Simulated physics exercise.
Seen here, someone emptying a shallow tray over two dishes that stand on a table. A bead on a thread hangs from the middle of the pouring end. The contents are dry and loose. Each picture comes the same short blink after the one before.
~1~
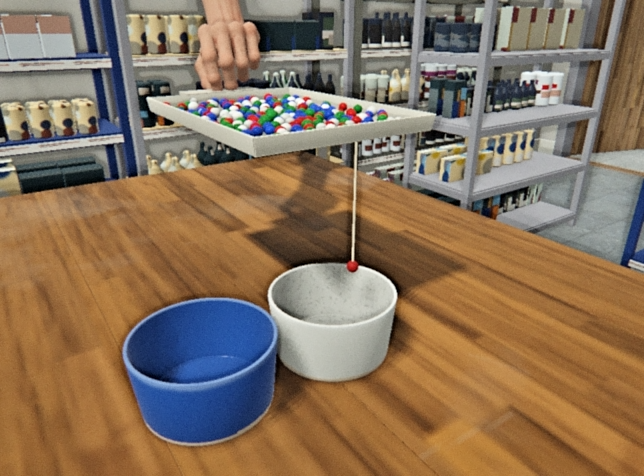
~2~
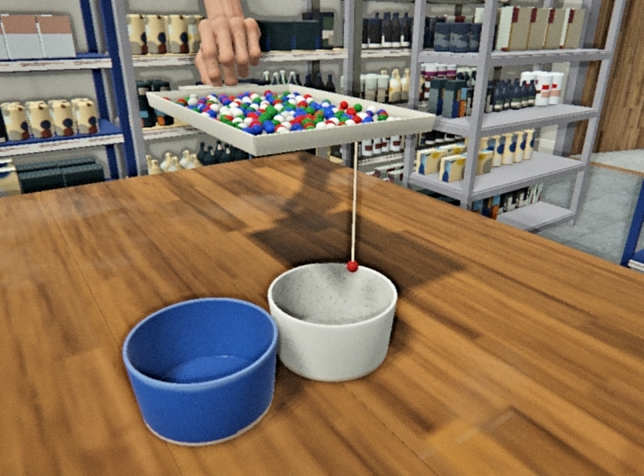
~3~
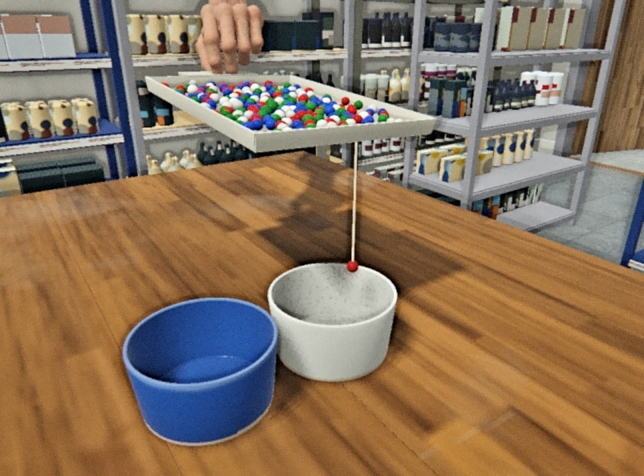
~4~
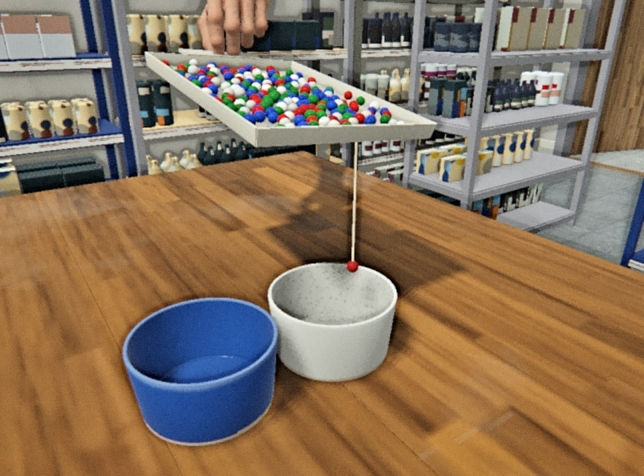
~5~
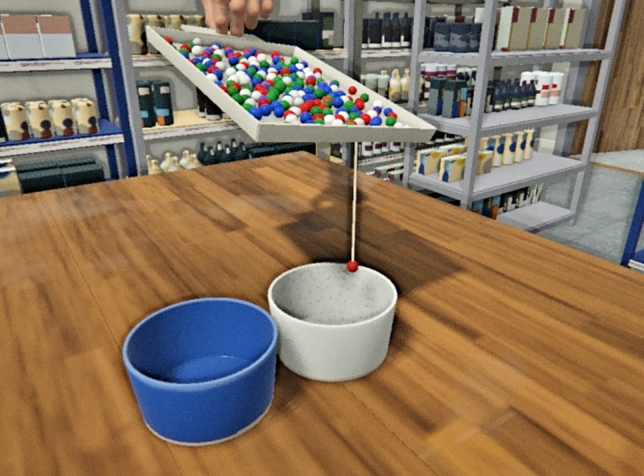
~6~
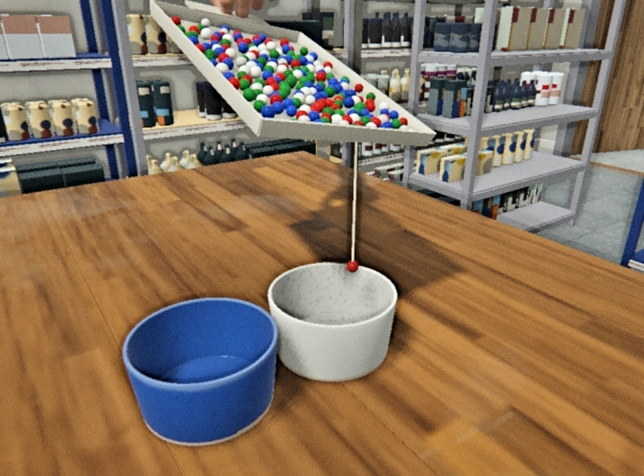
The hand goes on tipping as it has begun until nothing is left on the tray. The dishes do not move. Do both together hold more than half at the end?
Caught overall: Only the smaller part.
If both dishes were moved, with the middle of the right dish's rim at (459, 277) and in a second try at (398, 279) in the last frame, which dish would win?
One: Right. Two: The right one.
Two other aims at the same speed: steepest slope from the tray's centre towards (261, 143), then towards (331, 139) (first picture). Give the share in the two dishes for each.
Near 70 % and 20 %.
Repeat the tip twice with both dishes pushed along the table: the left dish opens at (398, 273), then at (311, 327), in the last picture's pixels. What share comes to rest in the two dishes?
Roughly 80 per cent, and 70 per cent.
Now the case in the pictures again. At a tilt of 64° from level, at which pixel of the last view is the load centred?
At about (396, 114).
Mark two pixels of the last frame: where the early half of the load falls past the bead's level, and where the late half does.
Early half (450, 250), late half (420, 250).
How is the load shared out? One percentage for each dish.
About: Left dish 0, right dish 0 per cent.
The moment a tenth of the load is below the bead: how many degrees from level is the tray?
At some 70 degrees.
Just after the last frame, tray tipped steeply; the larger part on the tray; just a few outside both; roughly a quarter in the air.
A moment on, tray tipped past a quarter turn; about a tenth on the tray; just a few in the right dish; the larger part outside both; roughly a quarter in the air.
Further on, tray tipped past a quarter turn; just a few in the right dish; almost all outside both.
When it is over, tray tipped past a quarter turn; not one in the left dish; just a few in the right dish; almost all outside both.
